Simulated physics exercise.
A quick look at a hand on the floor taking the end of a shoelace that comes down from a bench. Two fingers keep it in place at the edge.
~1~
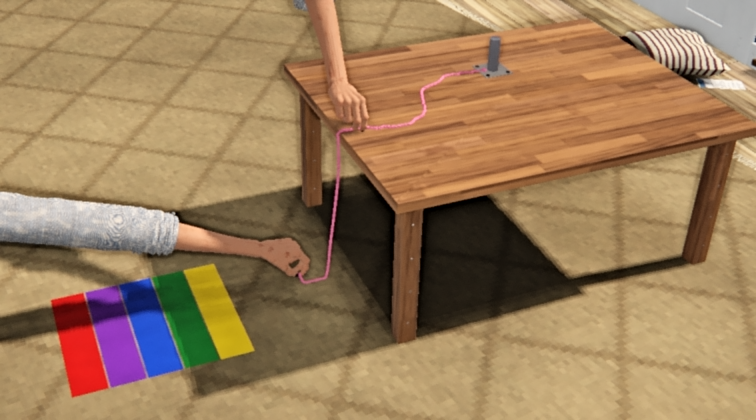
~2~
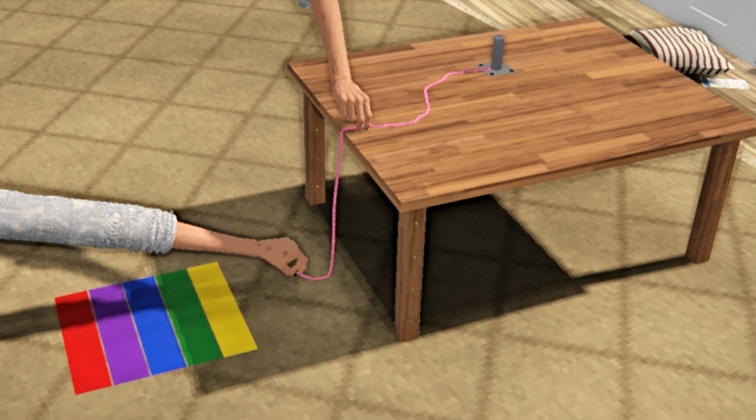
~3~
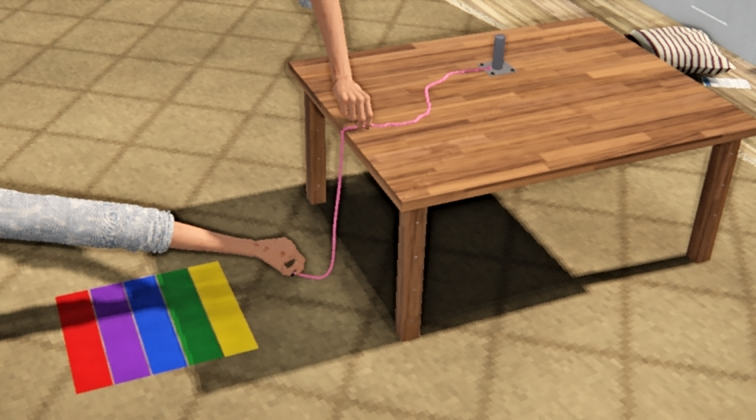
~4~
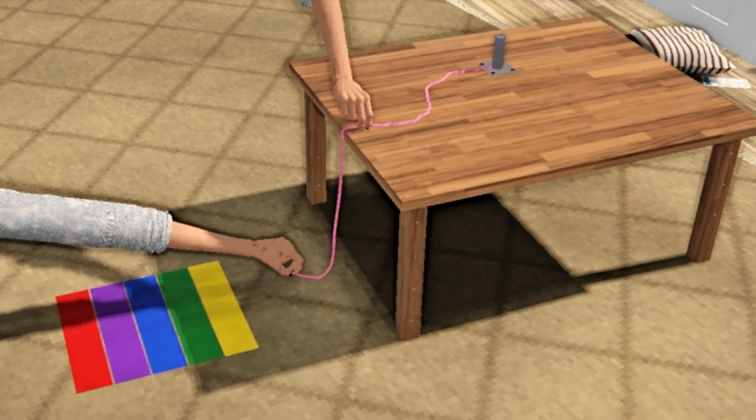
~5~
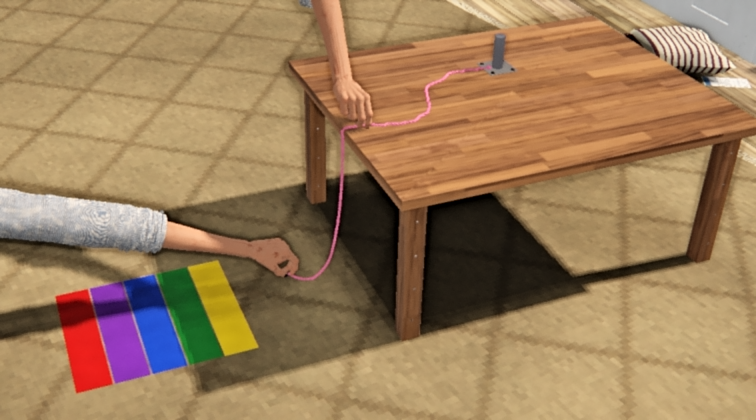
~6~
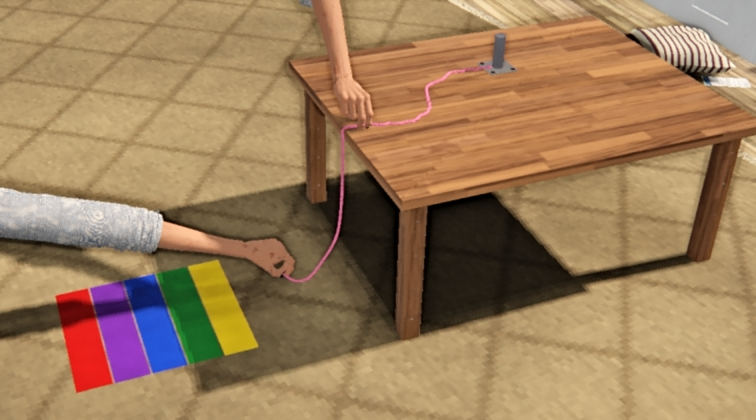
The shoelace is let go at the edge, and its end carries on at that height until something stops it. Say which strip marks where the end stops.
The blue strip marks it.
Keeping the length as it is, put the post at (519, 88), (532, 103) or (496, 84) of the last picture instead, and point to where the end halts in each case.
Roughly (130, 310), (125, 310) and (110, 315).
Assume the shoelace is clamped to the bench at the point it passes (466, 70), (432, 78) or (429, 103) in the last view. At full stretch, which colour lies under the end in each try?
Per pin spot: Blue / blue / green.
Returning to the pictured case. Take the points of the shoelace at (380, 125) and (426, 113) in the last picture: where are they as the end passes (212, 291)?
First: (341, 131). Second: (381, 109).
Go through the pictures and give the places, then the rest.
In the first picture, end (299, 273); yellow (230, 338); green (195, 346); blue (160, 355); purple (124, 364); red (86, 374).
In the second picture, end (297, 273); shoelace through (462, 73) (425, 93) (410, 123) (343, 133) (335, 200) (332, 258).
In the third picture, end (295, 273).
In the fourth picture, end (293, 273); shoelace through (463, 72) (426, 92) (411, 122) (344, 132) (339, 199) (333, 257).
In the fifth picture, end (289, 274).
In the sixth picture, end (284, 274); shoelace through (463, 72) (426, 91) (411, 121) (344, 131) (342, 198) (326, 256).
Early on, end near (212, 291); over yellow.
Midway, end near (170, 300); over green.
At the end of the slack, end near (146, 306); over blue. It halts on the blue strip.
